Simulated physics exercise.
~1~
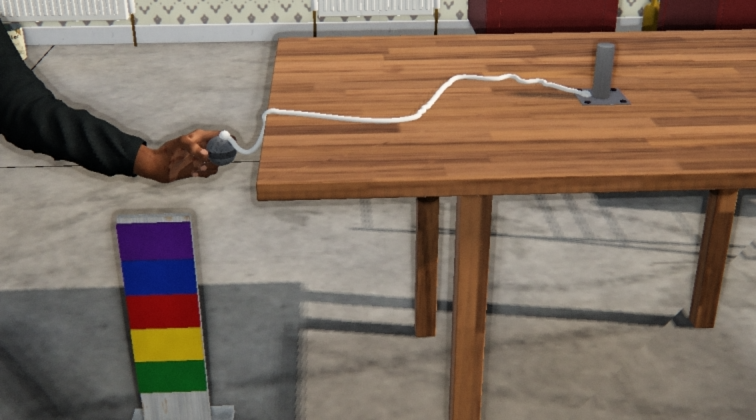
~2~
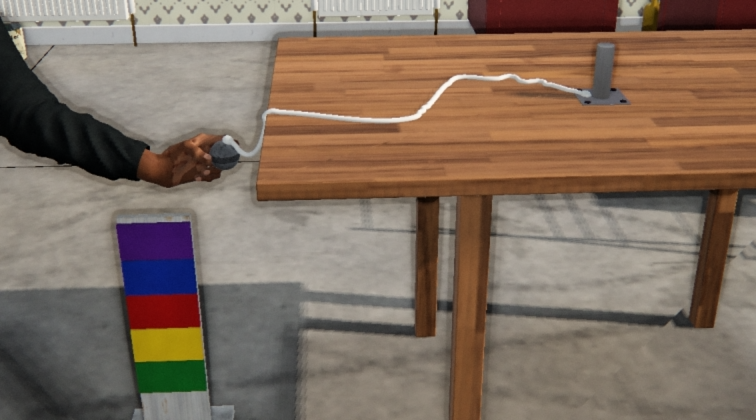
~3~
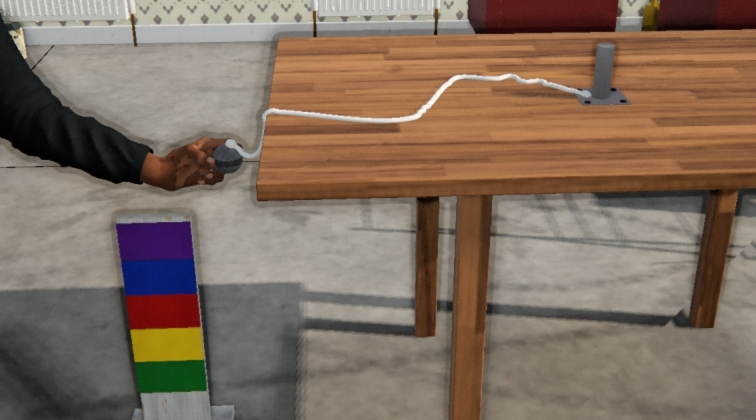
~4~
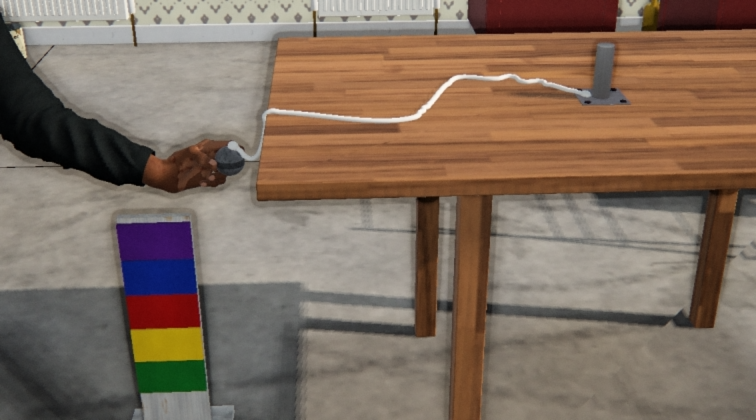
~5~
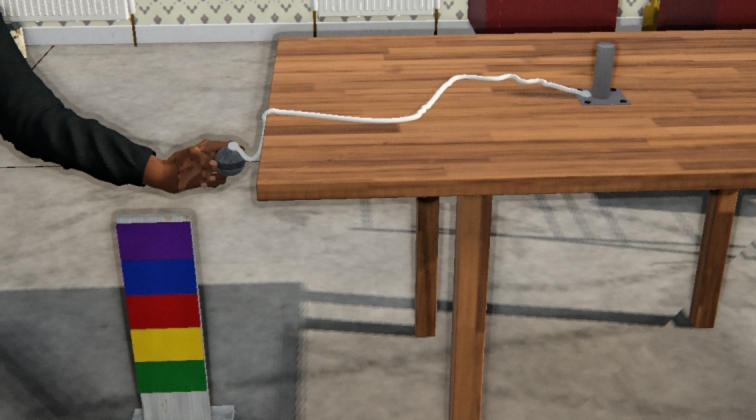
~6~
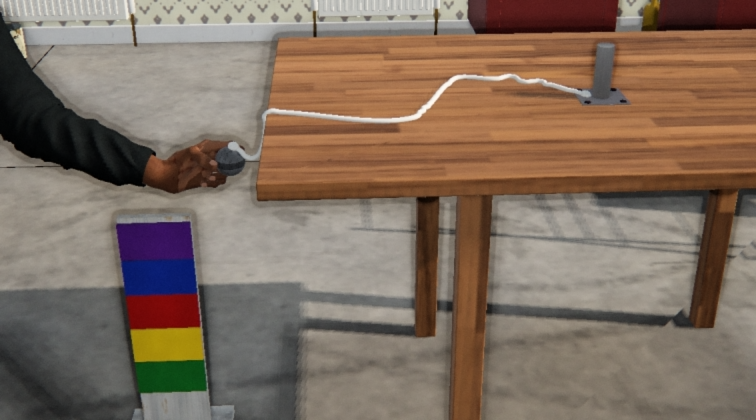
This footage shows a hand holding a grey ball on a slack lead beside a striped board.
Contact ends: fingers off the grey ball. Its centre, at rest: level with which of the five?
Red.
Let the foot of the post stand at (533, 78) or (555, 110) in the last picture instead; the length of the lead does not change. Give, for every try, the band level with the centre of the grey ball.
First case: Yellow. Second case: Yellow.
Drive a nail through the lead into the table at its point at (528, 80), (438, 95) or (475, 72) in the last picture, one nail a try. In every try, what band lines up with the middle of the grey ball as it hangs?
Taking the three tries in turn, you'd get blue, purple and blue.
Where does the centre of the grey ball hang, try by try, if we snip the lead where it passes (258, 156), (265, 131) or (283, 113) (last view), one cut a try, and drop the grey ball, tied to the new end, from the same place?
Close to (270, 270) first, close to (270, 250) next, and close to (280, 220) last.
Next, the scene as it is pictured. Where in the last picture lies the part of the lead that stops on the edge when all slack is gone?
You'll find it somewhere around (389, 121).
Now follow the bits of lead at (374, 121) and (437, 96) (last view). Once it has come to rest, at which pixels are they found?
First one: (269, 111); second one: (360, 94).
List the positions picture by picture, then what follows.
The first picture shows grey ball (222, 151); purple (155, 242); blue (159, 279); red (163, 312); yellow (167, 346); green (171, 377).
The second picture shows grey ball (225, 155); lead through (551, 85) (480, 78) (435, 98) (381, 121) (286, 113).
The third picture shows grey ball (228, 159).
The fourth picture shows grey ball (230, 161); lead through (551, 85) (480, 78) (435, 98) (381, 121) (286, 113).
The fifth picture shows grey ball (230, 161).
The sixth picture shows grey ball (230, 161); lead through (551, 85) (480, 78) (435, 98) (381, 121) (286, 113).
A little later, ball near (268, 273); level with blue.
Next, ball near (302, 275); level with red.
When it is over, ball near (276, 284); level with red. At red.
